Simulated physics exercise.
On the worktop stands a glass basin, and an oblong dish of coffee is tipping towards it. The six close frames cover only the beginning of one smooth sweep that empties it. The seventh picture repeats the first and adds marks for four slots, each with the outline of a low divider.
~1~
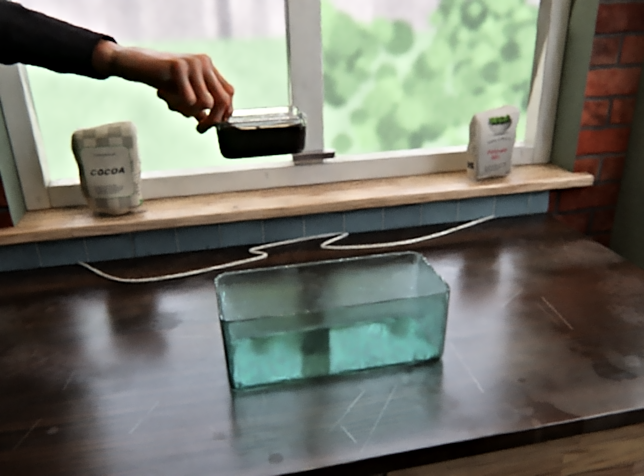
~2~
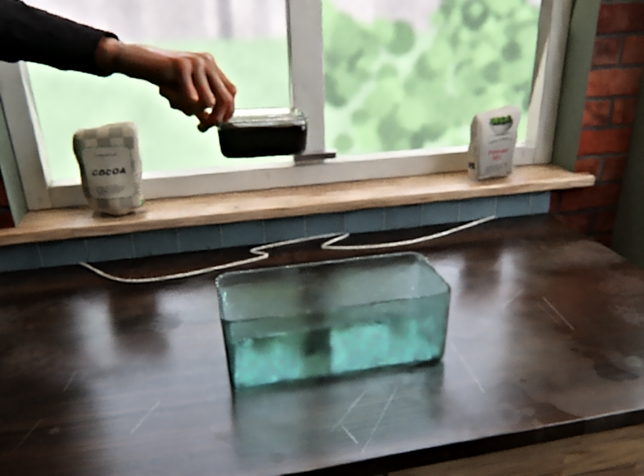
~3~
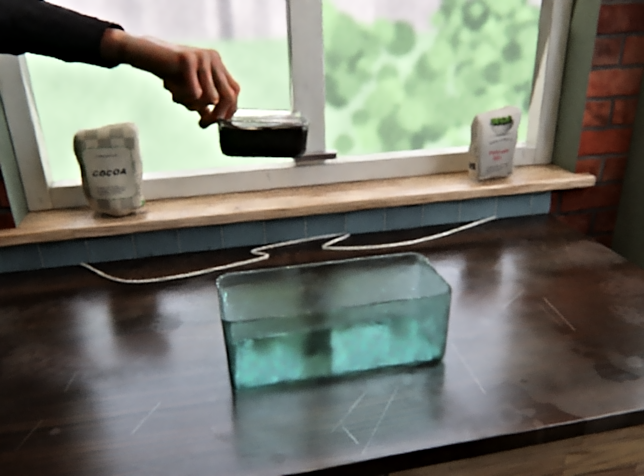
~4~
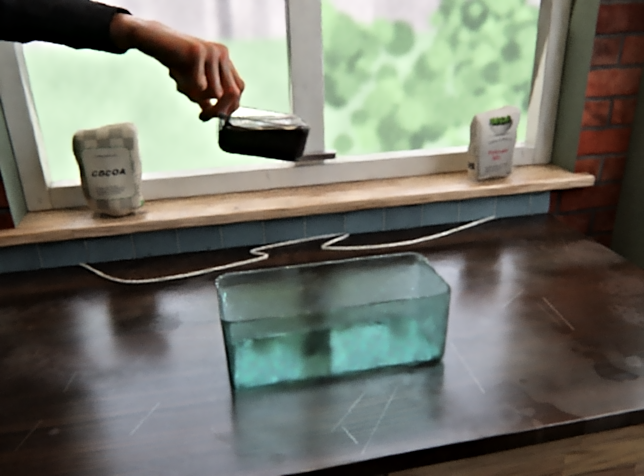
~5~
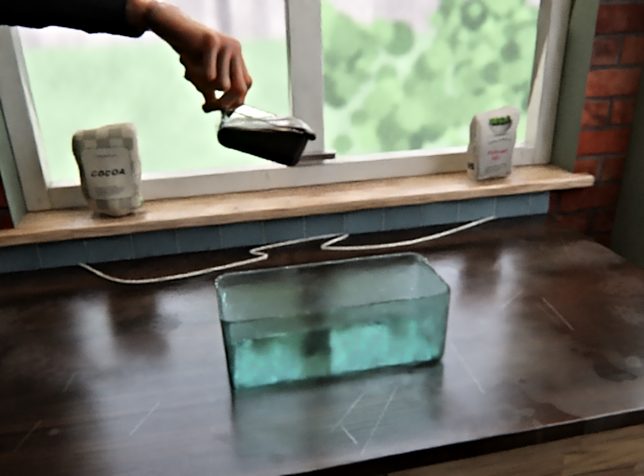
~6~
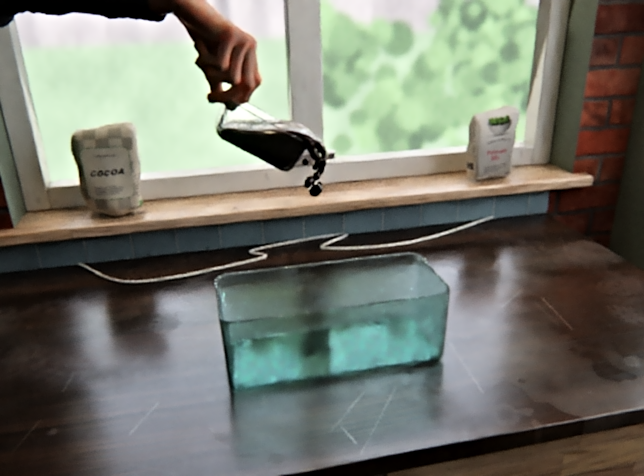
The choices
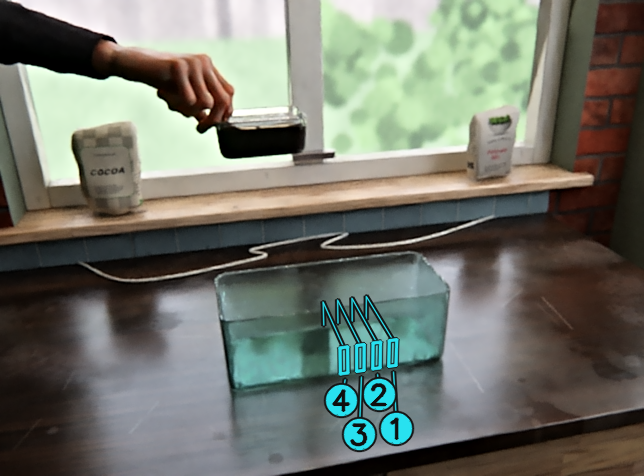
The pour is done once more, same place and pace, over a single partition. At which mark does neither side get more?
Position 2.
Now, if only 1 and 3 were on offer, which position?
That would be 3.
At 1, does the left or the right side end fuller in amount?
The left one.
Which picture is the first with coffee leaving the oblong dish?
In picture 5.
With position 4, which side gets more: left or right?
The right side.
In cyan, 1 at (393, 371); 2 at (377, 374); 3 at (361, 376); 4 at (345, 379).
For position 1, about 87 % ends left of the wall and 10 % right of it; 3 % is lost outside.
For position 2, about 46 % ends left of the wall and 52 % right of it.
For position 3, about 27 % ends left of the wall and 71 % right of it.
For position 4, about 21 % ends left of the wall and 76 % right of it; 3 % is lost outside.
